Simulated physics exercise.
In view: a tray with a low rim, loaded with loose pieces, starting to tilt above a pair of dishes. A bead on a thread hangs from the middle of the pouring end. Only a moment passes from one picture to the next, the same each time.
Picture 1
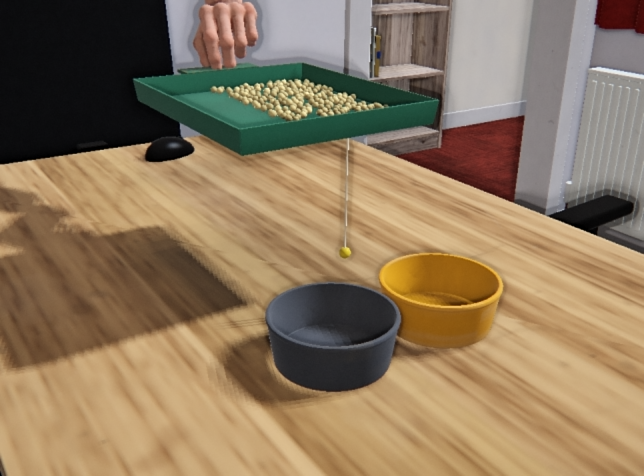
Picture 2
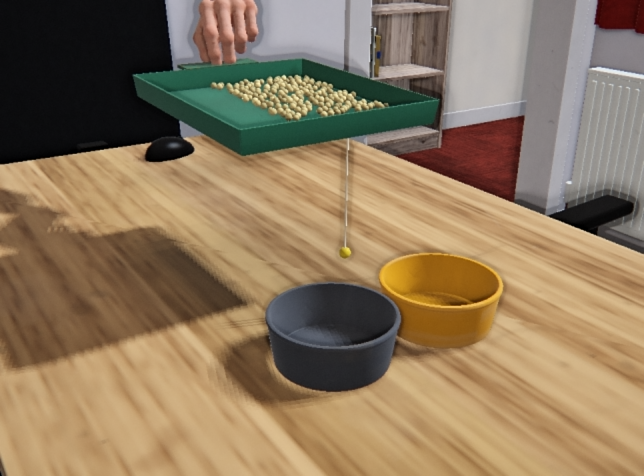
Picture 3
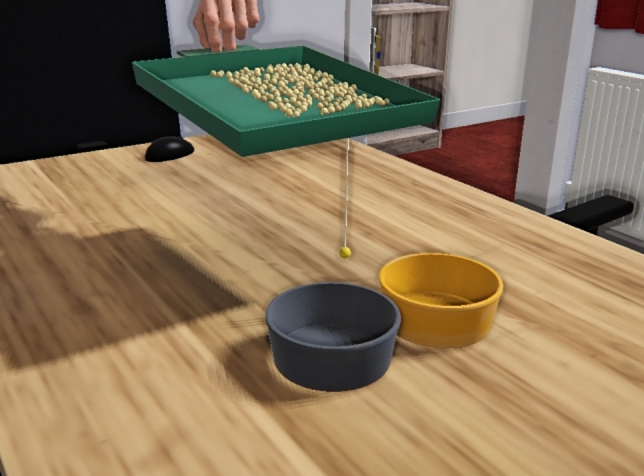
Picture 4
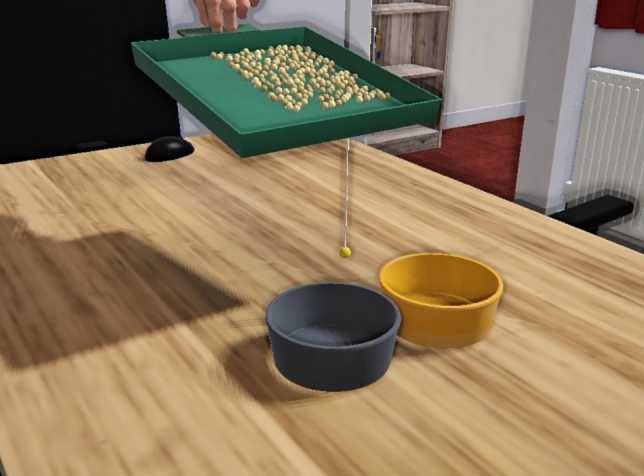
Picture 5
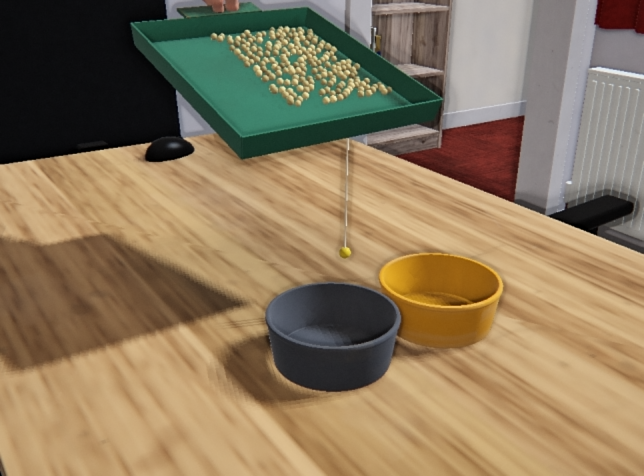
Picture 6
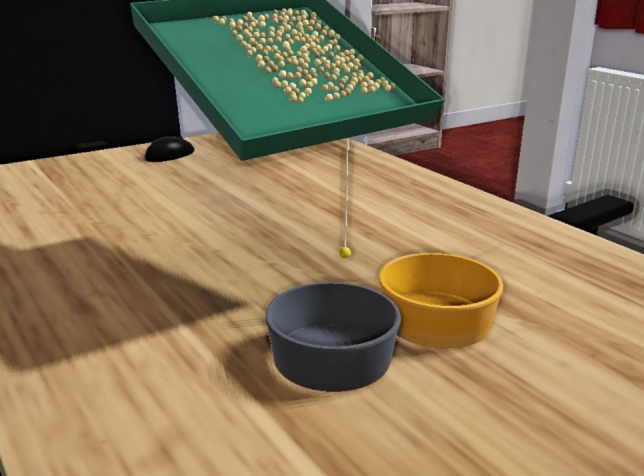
The footage shows a hand raising the far side of a green tray of small beige pieces above a dark gray dish and an orange dish, steadily steepening its tilt, while a yellow bead hangs still on a thread.
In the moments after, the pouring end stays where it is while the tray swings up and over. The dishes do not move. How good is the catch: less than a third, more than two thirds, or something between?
In the dishes lies over two thirds of it.
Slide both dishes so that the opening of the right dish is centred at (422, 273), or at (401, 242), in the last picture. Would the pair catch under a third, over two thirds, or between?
First beyond two thirds, then under a third.
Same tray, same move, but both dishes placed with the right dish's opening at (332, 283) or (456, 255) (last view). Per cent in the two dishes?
Near 50 % and 60 %.
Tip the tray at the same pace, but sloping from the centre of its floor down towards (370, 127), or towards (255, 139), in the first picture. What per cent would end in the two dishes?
First some 30, then 0 per cent.
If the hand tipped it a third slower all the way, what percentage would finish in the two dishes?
Close to 80 per cent.
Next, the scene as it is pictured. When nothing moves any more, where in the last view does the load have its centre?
At about (364, 343).
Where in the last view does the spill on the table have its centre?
Around (350, 347).
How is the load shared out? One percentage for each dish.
The left dish has 40 per cent, the right dish has 40.
Soon after the last picture, tray tipped steeply; nearly all on the tray; a small part in the air.
A little later, tray tipped past a quarter turn; most on the tray; a small part in the left dish; a small part in the right dish; a stray few outside both; a small part in the air.
Later still, tray tipped past a quarter turn; about half in the left dish; about a third in the right dish; about a quarter outside both.
At rest, tray tipped past a quarter turn; about half in the left dish; about a third in the right dish; about a quarter outside both.
